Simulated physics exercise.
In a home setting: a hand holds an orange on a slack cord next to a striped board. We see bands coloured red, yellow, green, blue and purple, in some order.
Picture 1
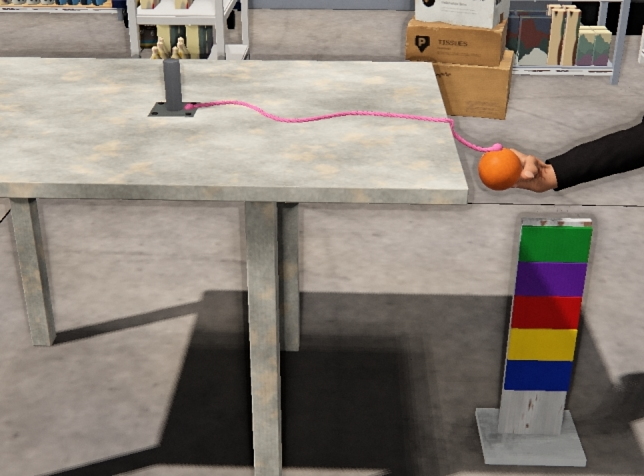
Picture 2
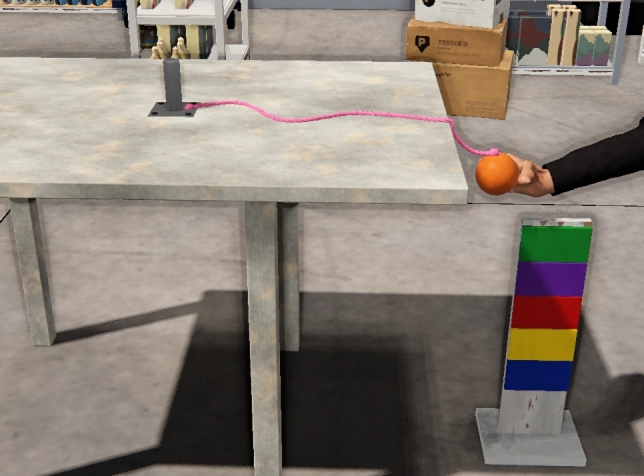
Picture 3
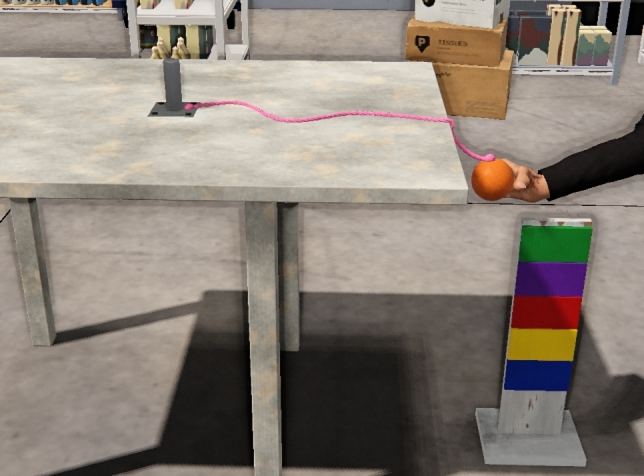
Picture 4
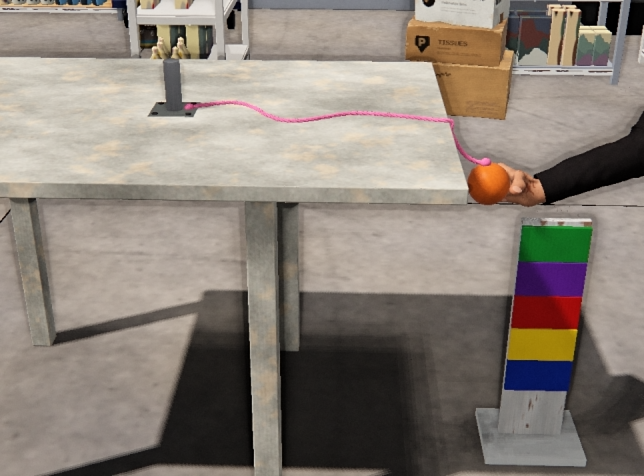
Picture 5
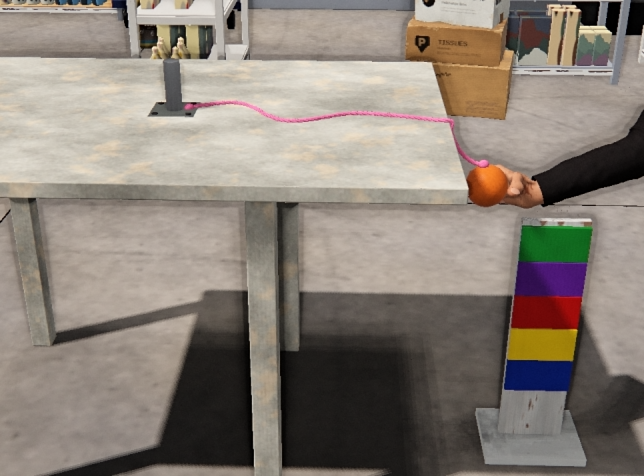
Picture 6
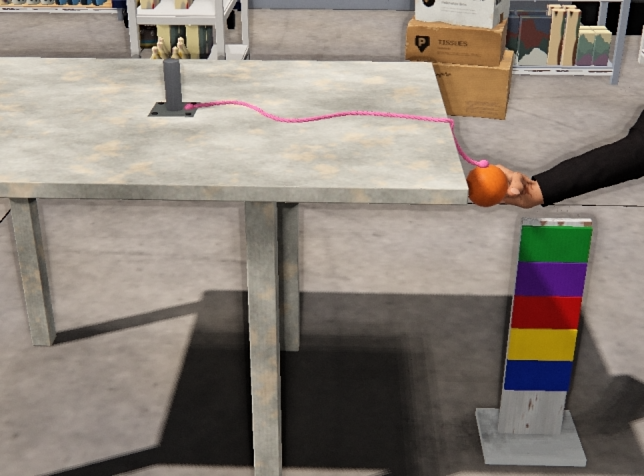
An orange ball is held by a hand in a dark sleeve just off the right edge of a stone-patterned table, in a room seen from a slightly raised, unmoving view. A pink cord runs across the tabletop from a dark bracket to the ball, above a stand banded green, purple, red, yellow and blue. The hand shifts the ball slightly left and down, then stays nearly still.
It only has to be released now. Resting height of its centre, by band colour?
Green.
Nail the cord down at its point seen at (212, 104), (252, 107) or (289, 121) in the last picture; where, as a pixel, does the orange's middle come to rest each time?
Going through the three tries, you get (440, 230), (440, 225) and (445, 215).
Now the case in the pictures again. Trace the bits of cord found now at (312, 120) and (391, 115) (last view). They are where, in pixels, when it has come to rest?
In that view they reach (343, 116) and (428, 120).
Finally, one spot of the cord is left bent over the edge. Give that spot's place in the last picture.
That spot is roughly at (417, 118).
Soon after, orange near (454, 229); level with green.
Then, orange near (427, 236); level with green.
At rest, orange near (441, 239); level with green. Its middle rests at the green band.
